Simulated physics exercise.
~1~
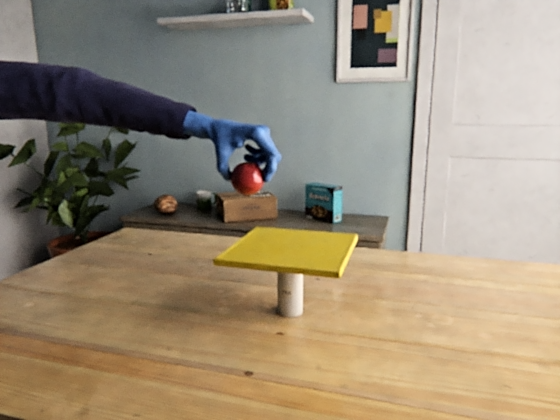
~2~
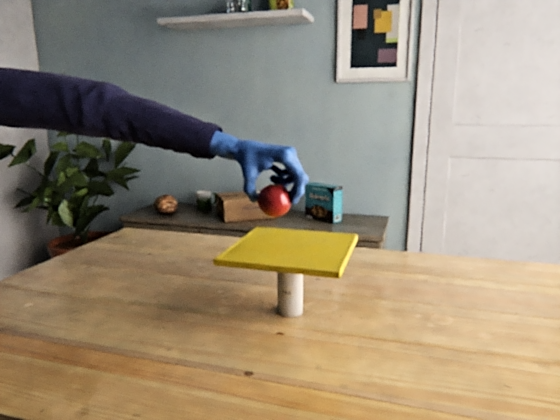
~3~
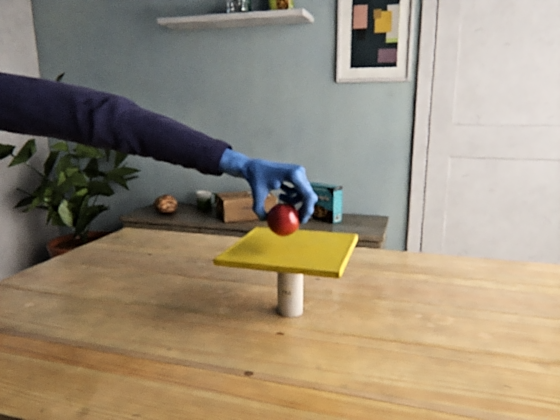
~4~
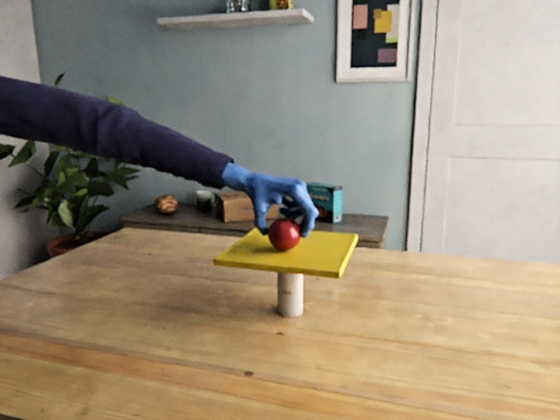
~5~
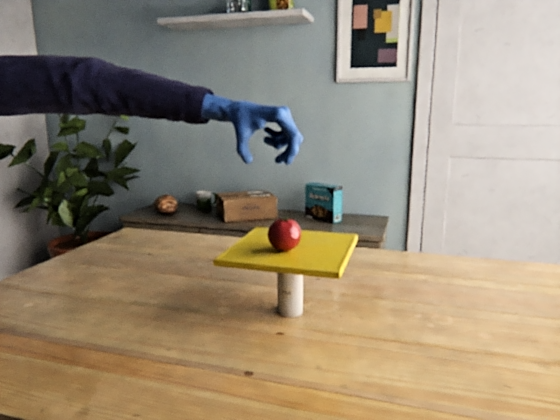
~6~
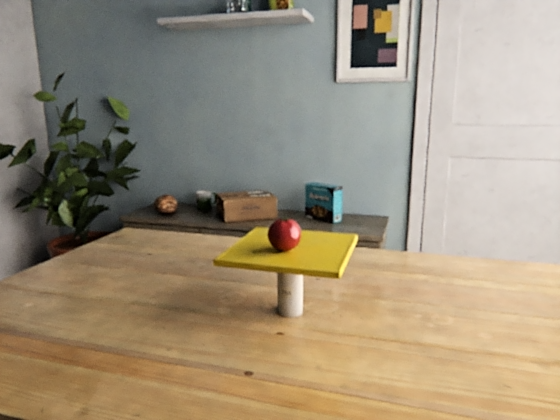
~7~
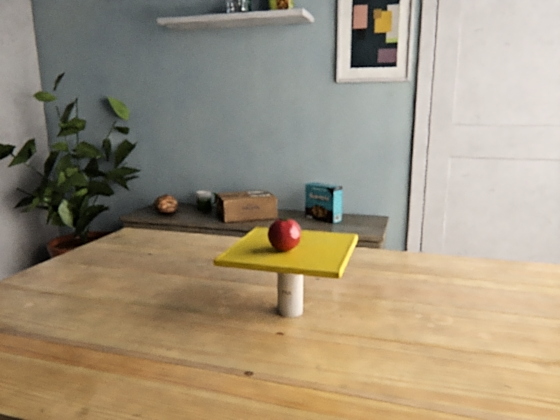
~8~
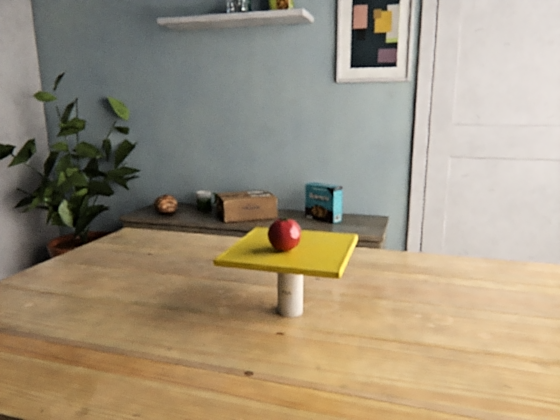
A gloved hand lowering a red tomato onto a yellow lid atop a white shaker, then withdrawing as the stack stays balanced.
